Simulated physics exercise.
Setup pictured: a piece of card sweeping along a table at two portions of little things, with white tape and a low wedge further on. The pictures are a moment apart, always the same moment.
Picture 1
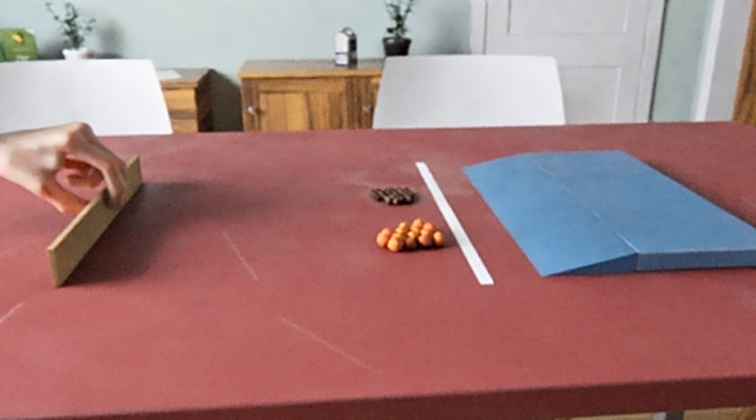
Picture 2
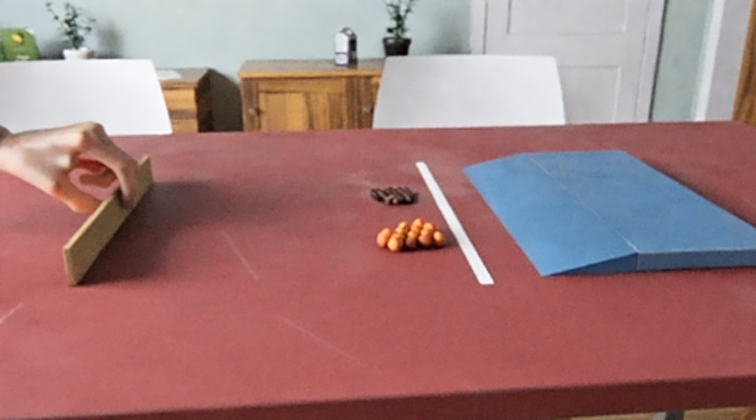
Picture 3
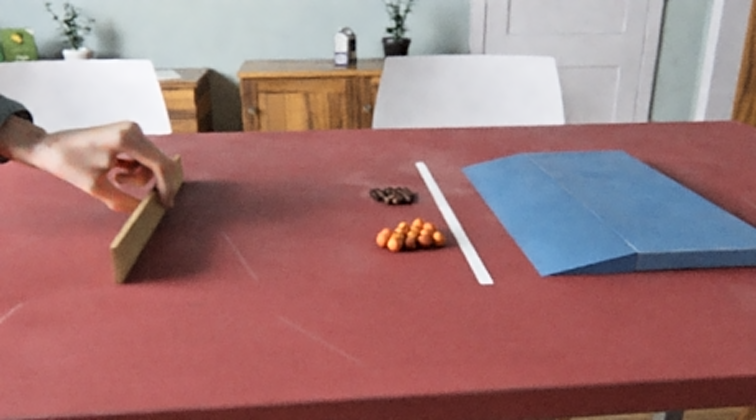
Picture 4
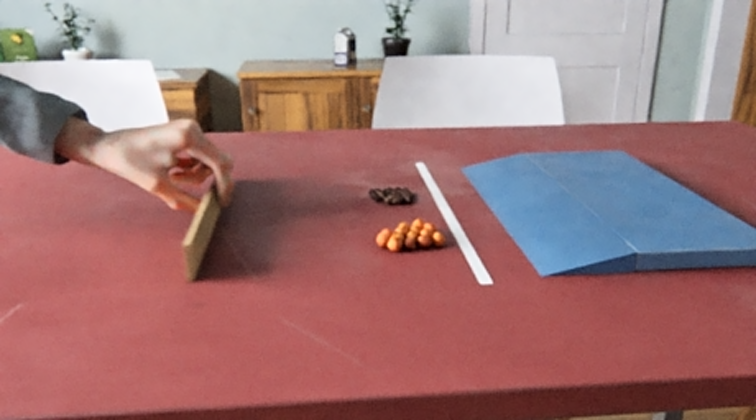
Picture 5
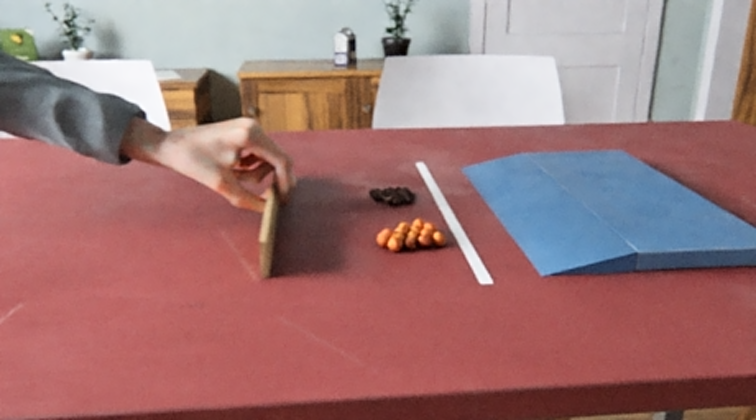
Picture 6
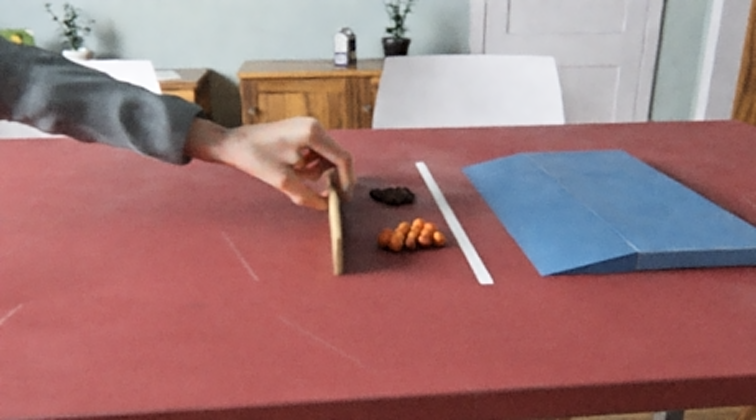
A hand, its grey-sleeved arm coming further into view from the left, holds an upright tan piece of card on a dull red table, seen from the side and slightly above in a room with white chairs and a wooden cabinet. Small dark pieces lie behind a cluster of orange ones near the middle, left of a white strip and a blue wedge. The hand slides the card steadily rightward until it is close beside the two untouched piles, while the camera stays still.
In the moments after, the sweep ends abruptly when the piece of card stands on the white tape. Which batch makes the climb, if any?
Looking at the nearer batch, it climbs at least partly; the Farther batch climbs at least partly.
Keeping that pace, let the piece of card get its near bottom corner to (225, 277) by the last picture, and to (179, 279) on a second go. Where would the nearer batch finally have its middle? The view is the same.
Lab note: Final centre roughly (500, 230) at the first pace, roughly (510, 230) at the second.
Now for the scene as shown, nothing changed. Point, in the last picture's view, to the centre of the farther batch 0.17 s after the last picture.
Roughly at (494, 196).
Then, 0.08 s later than the last frame, piece of card still moving, near (414, 183); nearer batch every one short of the ramp; farther batch every one short of the ramp.
Then, 0.17 s later than the last frame, piece of card stopped at the white tape; nearer batch the larger part on the ramp, about a tenth short of the ramp; farther batch roughly two thirds on the ramp, roughly a third short of the ramp.
Then, 0.45 s later than the last frame, piece of card stopped at the white tape; nearer batch the larger part past the top, about a tenth on the ramp; farther batch almost all past the top, about a tenth on the ramp.
When it is over, piece of card stopped at the white tape; nearer batch the larger part past the top, about a tenth on the ramp, about a tenth short of the ramp; farther batch almost all past the top, just a few on the ramp.
